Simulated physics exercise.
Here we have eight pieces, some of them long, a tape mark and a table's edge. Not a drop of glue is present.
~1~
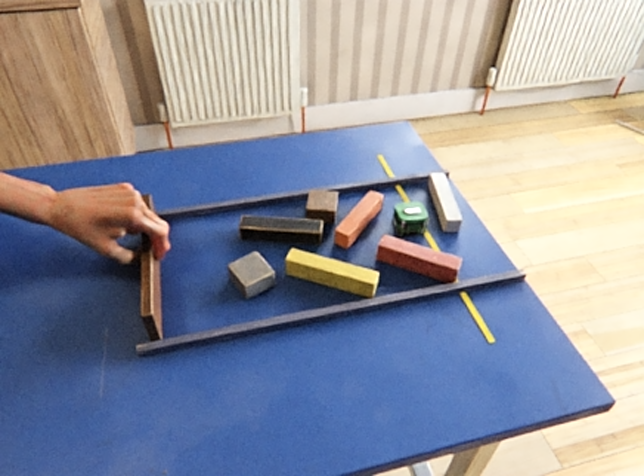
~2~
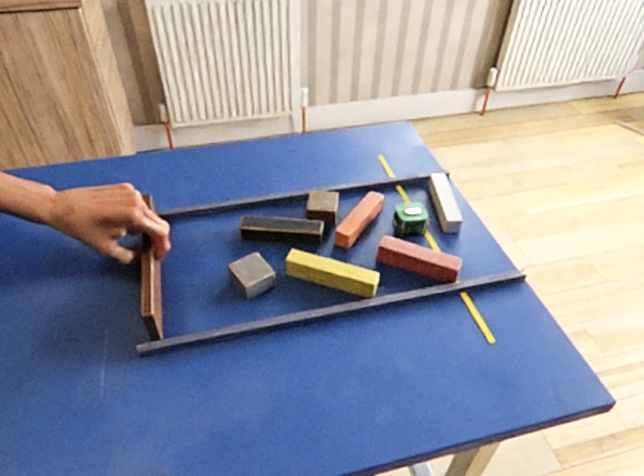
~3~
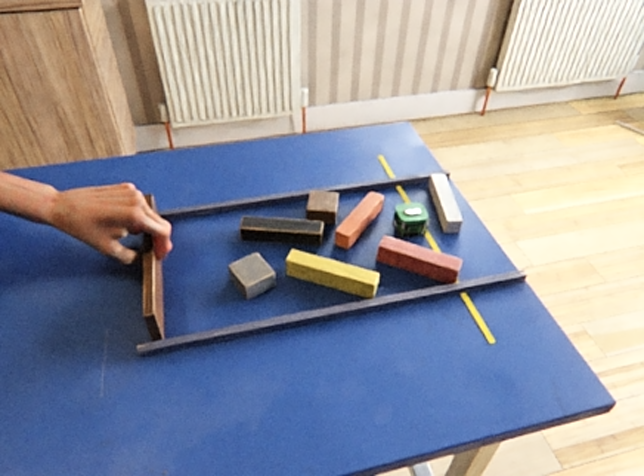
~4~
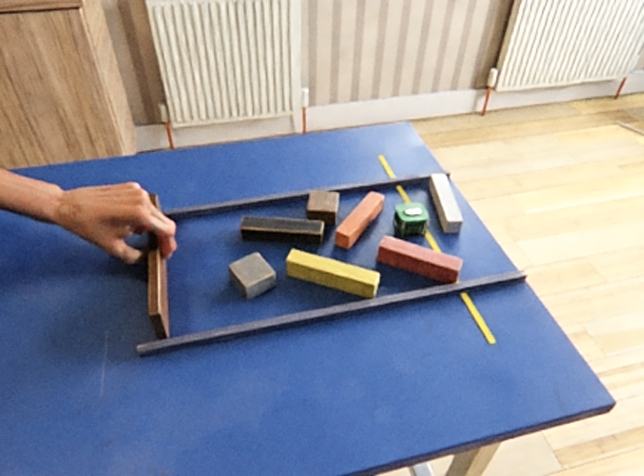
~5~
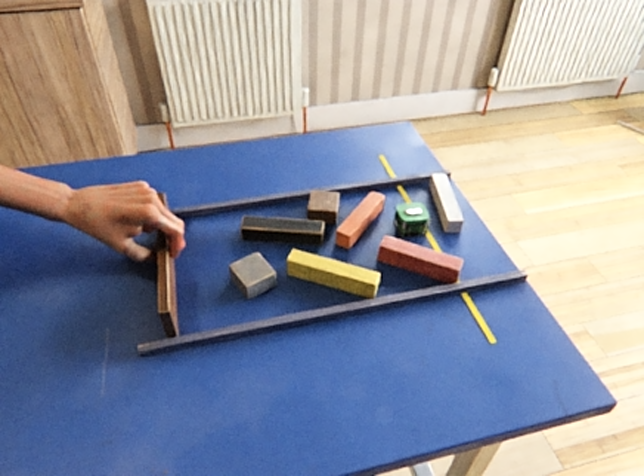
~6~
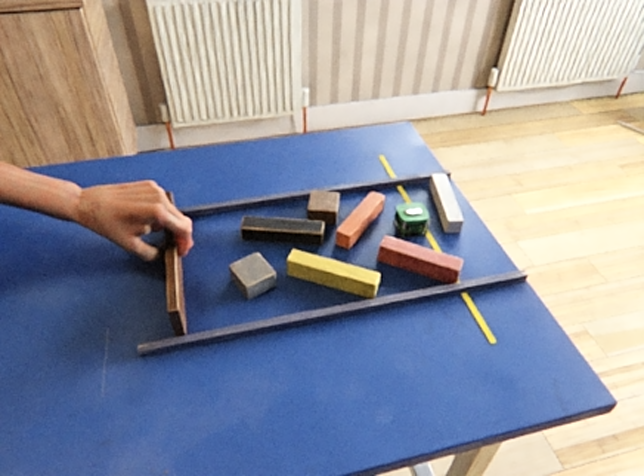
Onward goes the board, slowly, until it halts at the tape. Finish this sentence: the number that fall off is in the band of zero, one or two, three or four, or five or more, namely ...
Namely three or four.
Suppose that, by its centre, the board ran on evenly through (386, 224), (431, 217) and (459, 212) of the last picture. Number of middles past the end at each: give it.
Counts per position: 1 / 4 / 6.
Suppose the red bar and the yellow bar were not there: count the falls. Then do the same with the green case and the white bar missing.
Count: 1 (first case); 2 (second).
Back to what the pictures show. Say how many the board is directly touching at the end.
I count 3 of them.
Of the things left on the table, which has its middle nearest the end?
It would be the yellow bar.
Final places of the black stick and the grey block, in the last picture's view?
In the last picture, roughly (456, 211) and (456, 247).
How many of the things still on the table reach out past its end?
The number overhanging is 2.
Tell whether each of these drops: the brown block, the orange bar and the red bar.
Outcome: Brown block does not drop; orange bar goes down; red bar goes down.
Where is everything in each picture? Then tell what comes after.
White bar (444, 201); green case (410, 219); red bar (418, 259); board (151, 262); tape (425, 231), in the first frame.
Green case (410, 219); orange bar (360, 219), in the second frame.
Red bar (419, 260); grey block (252, 276), in the third frame.
White bar (445, 202); brown block (323, 207), in the fourth frame.
Green case (411, 220); yellow bar (333, 274), in the fifth frame.
White bar (445, 202); green case (411, 220); red bar (419, 260); board (174, 259); tape (426, 231), in the sixth frame.
Soon after, none off yet; white bar at rest near (445, 202); green case at rest near (411, 220); red bar at rest near (419, 260).
Then, none off yet; white bar moved a little near (462, 201); green case moved well along near (461, 225); red bar moved about its own width near (481, 254).
At rest, the number that fall off is three or four; fallen, orange bar, red bar, green case and white bar.
